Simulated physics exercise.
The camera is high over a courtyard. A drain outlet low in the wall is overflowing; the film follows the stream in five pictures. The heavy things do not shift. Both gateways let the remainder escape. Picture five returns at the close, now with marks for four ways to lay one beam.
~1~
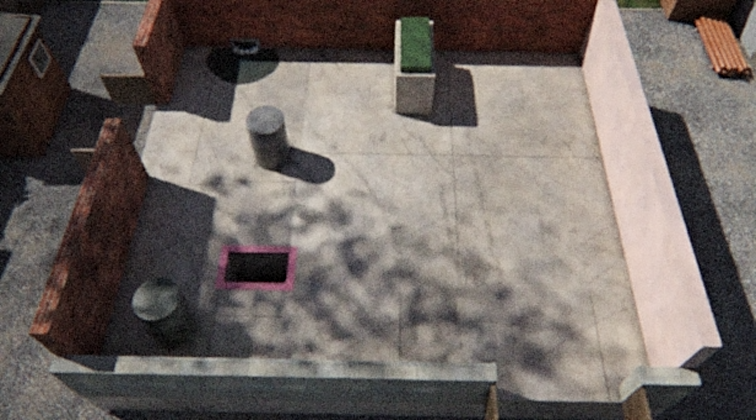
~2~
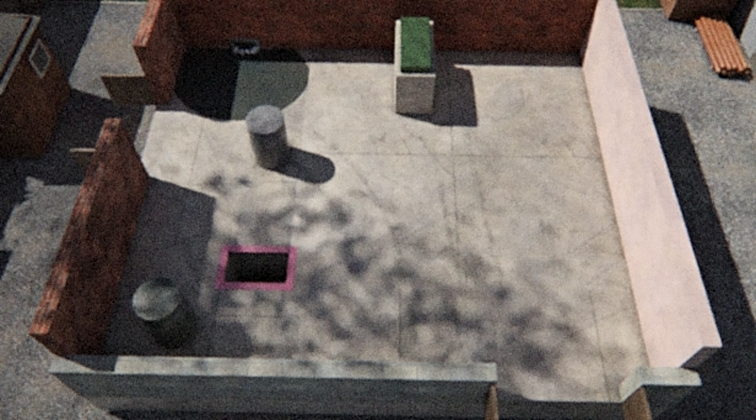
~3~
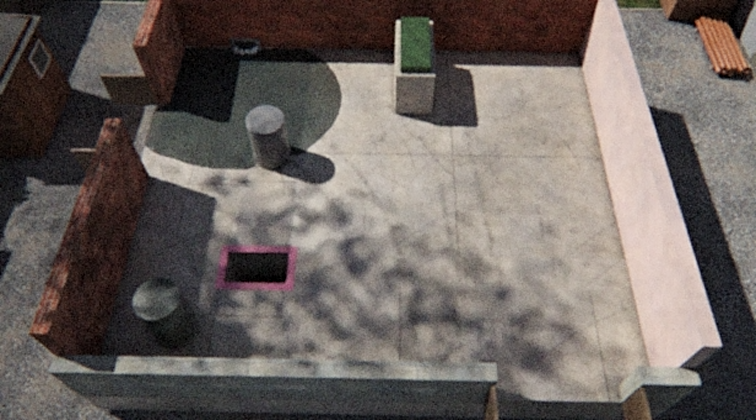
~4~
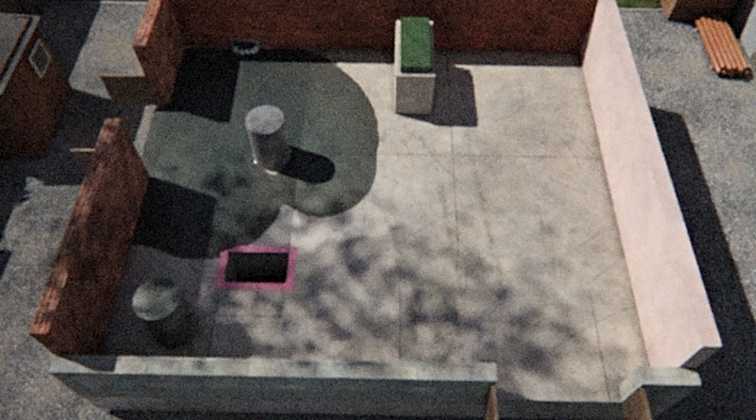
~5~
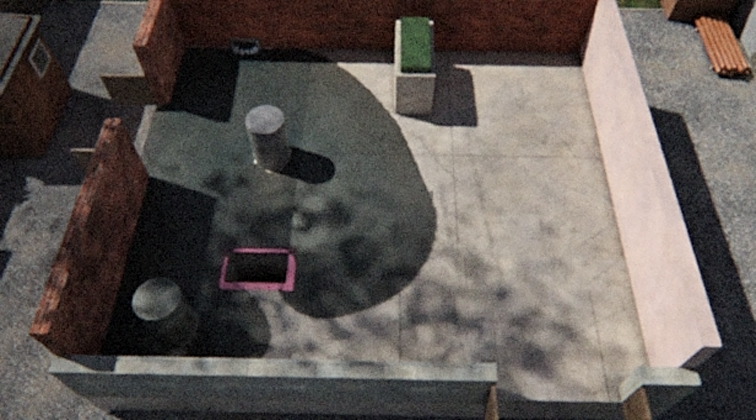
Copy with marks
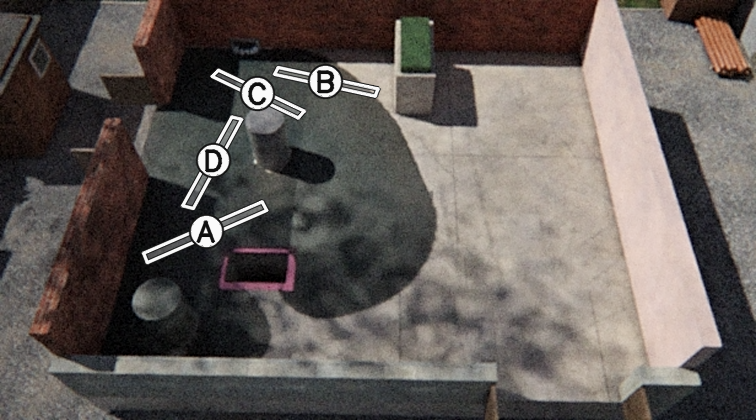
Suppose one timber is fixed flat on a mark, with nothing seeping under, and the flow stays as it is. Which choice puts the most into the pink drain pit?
B beats the others.
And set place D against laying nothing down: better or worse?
It is worse.
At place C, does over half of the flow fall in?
No.
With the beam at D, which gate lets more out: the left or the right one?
More leaves on the right.
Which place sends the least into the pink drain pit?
The answer is A.
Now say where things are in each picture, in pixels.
The first picture shows outfall at (245, 44); pink drain pit at (257, 267); open gate at (553, 385); open gate at (160, 138); 2 % of the ground under water, visible out to (228, 78); pink drain pit still dry.
In the second picture, 8 % of the ground under water, visible out to (208, 114); pink drain pit still dry.
In the third picture, 16 % of the ground under water, visible out to (191, 162); pink drain pit still dry.
In the fourth picture, 28 % of the ground under water, visible out to (202, 253); pink drain pit still dry.
In the fifth picture, 44 % of the ground under water, visible out to (362, 307); pink drain pit taking water.
In white, A from (145, 257) to (264, 206); B from (276, 70) to (376, 92); C from (215, 73) to (301, 114); D from (188, 207) to (236, 118).
If A is chosen, about 16 % of the stream goes into the pink drain pit, about 81 % out by the gates.
If B is chosen, about 28 % of the stream goes into the pink drain pit, about 69 % out by the gates.
If C is chosen, about 22 % of the stream goes into the pink drain pit, about 75 % out by the gates.
If D is chosen, about 21 % of the stream goes into the pink drain pit, about 77 % out by the gates.
